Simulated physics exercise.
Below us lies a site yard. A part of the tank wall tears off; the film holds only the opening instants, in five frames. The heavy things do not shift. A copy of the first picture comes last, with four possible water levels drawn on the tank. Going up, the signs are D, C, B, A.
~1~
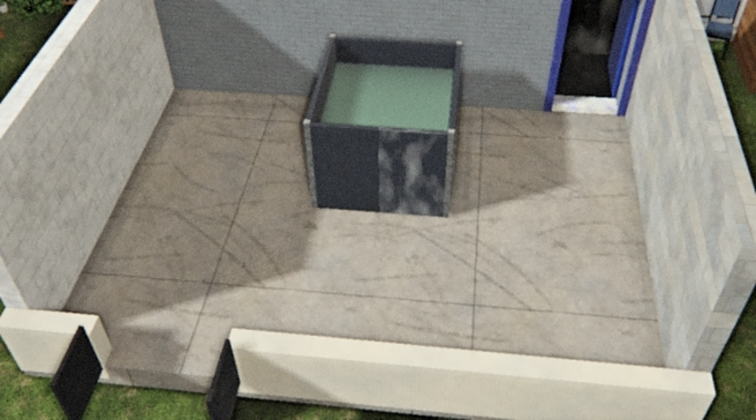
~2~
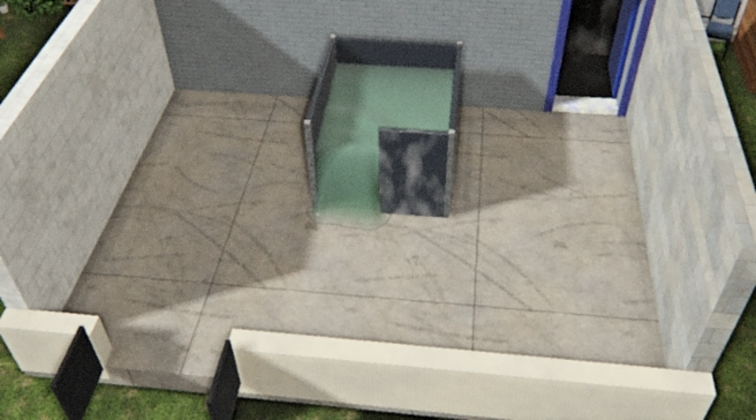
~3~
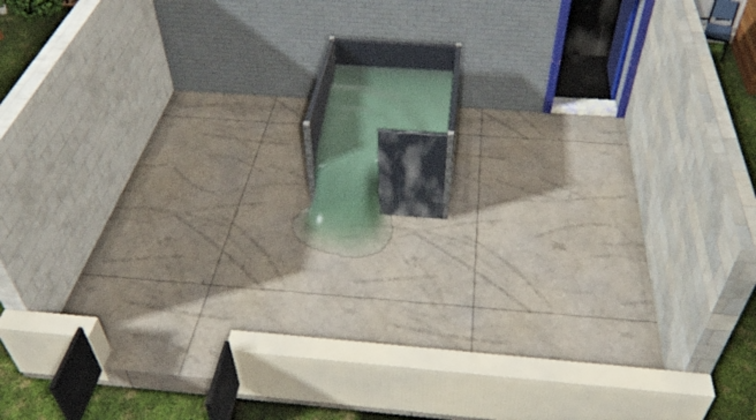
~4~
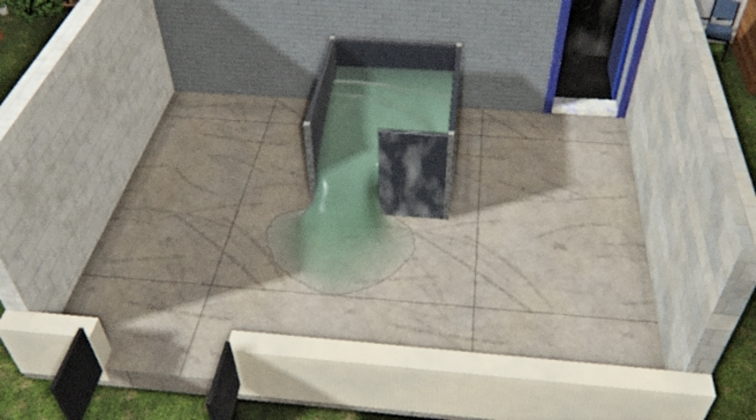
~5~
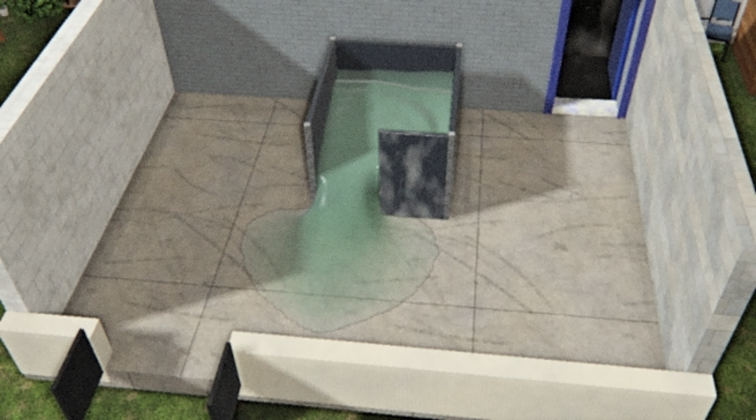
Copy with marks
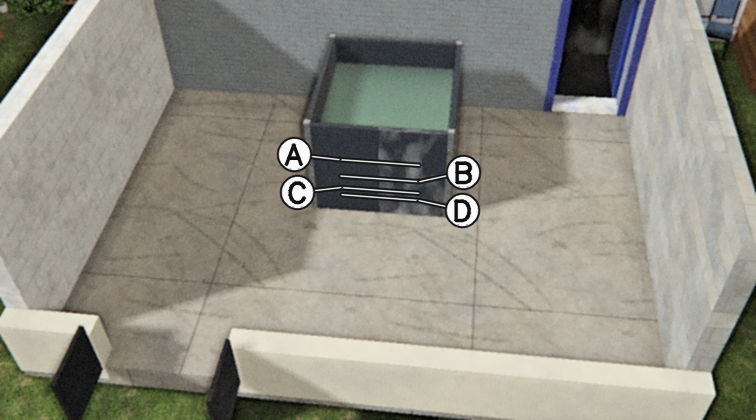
Green water pouring from a dark tank through an opening at its front left and spreading across a walled yard's paved floor.
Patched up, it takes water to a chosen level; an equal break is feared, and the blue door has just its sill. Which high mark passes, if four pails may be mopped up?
A.
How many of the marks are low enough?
All four.
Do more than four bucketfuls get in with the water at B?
No, not at all.
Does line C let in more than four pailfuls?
No, not at all.
On the marked copy, A at (379, 162); B at (379, 178); C at (379, 190); D at (379, 197); from the bottom up D, C, B, A.
For line A, a splash gets over, under a bucket.
For line B, nothing gets over.
For line C, nothing gets over.
For line D, nothing gets over.
